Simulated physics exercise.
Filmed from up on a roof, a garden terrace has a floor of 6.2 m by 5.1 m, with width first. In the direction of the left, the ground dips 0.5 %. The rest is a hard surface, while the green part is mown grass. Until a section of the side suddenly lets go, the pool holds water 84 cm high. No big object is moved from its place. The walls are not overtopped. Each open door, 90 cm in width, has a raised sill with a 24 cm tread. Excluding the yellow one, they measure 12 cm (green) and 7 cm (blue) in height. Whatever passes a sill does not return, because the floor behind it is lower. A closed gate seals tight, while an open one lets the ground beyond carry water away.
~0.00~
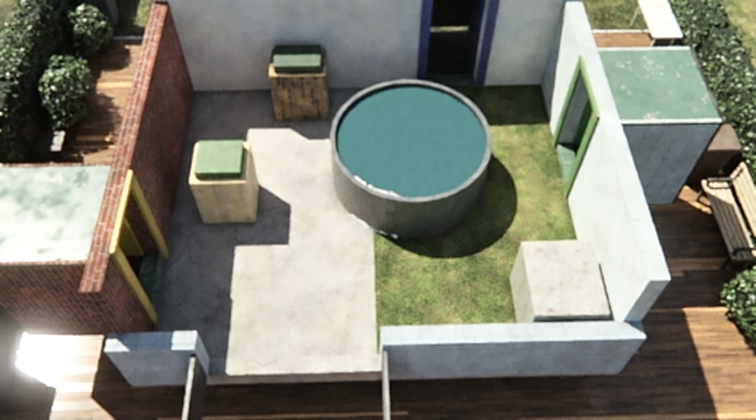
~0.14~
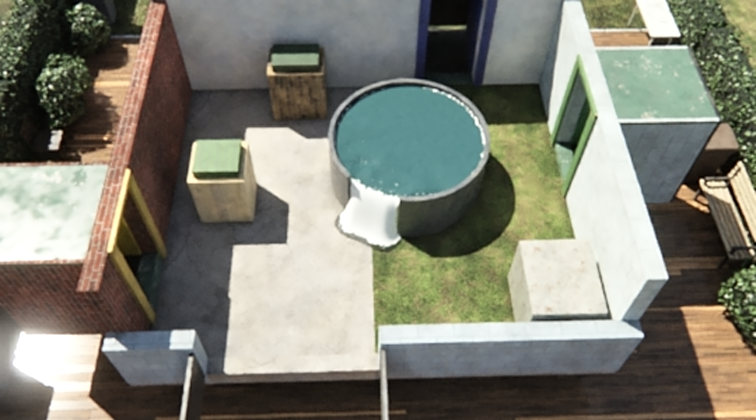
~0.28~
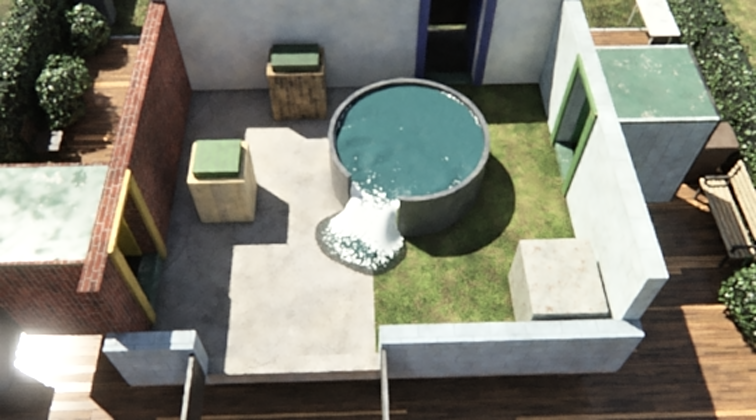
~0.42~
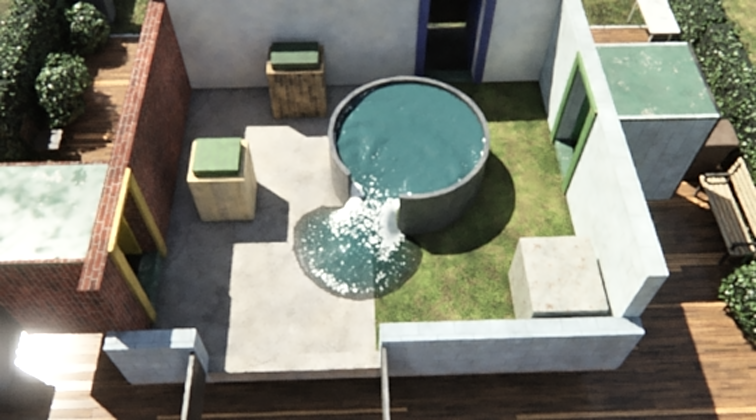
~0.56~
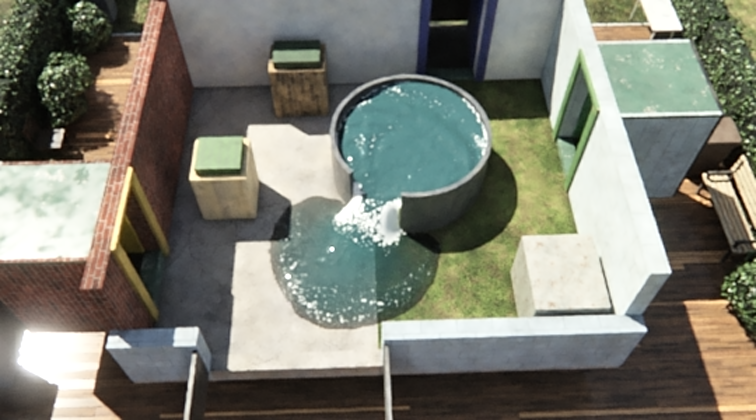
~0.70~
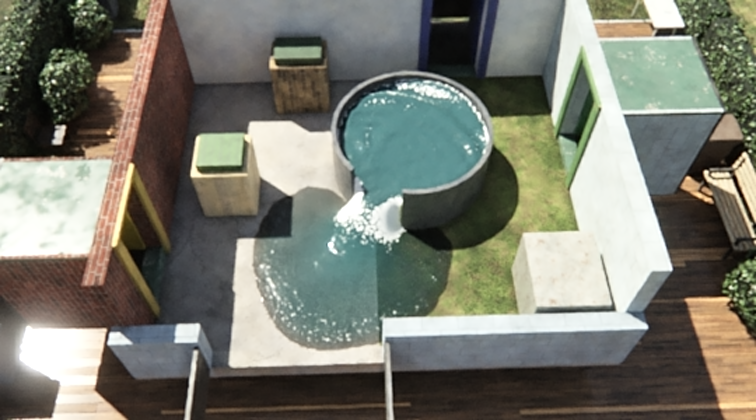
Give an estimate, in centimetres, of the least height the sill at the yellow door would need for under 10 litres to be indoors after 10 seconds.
Some 20 cm above the ground.
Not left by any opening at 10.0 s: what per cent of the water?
Some 48 %.
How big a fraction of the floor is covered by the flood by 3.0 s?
Close to 45 per cent is wet.
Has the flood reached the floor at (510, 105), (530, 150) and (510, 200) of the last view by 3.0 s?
Point by point, the first is spared, the second spared and the third spared.
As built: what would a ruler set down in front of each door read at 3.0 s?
Door by door in cm - green 0, blue 0, yellow 18.
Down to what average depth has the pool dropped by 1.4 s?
Roughly 61 cm.
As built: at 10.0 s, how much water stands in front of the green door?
Depth: Near 2.5 cm.
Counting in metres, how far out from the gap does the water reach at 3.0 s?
About 3.8 m.
After 1.4 s water covers 40 % of the floor, deepest (45 cm) near (373, 224); 5 cm at the yellow door, 0 litres in over its 23 cm sill.
After 3.0 s water covers 45 % of the floor, deepest (32 cm) near (373, 224); 18 cm at the yellow door, 4 litres in over its 23 cm sill.
After 10.0 s water covers 90 % of the floor, deepest (11 cm) near (373, 224); 8 cm at the yellow door, 4 litres in over its 23 cm sill.
At the yellow door as built, the water arrived by 1.4 s and peaked near 24 cm at 2.4 s.
Run again over the same 10 s with other heights there, 21 litres in over 17.5 cm, 3 litres over 24 cm. The limit of 10 litres is kept from about 20 cm up.
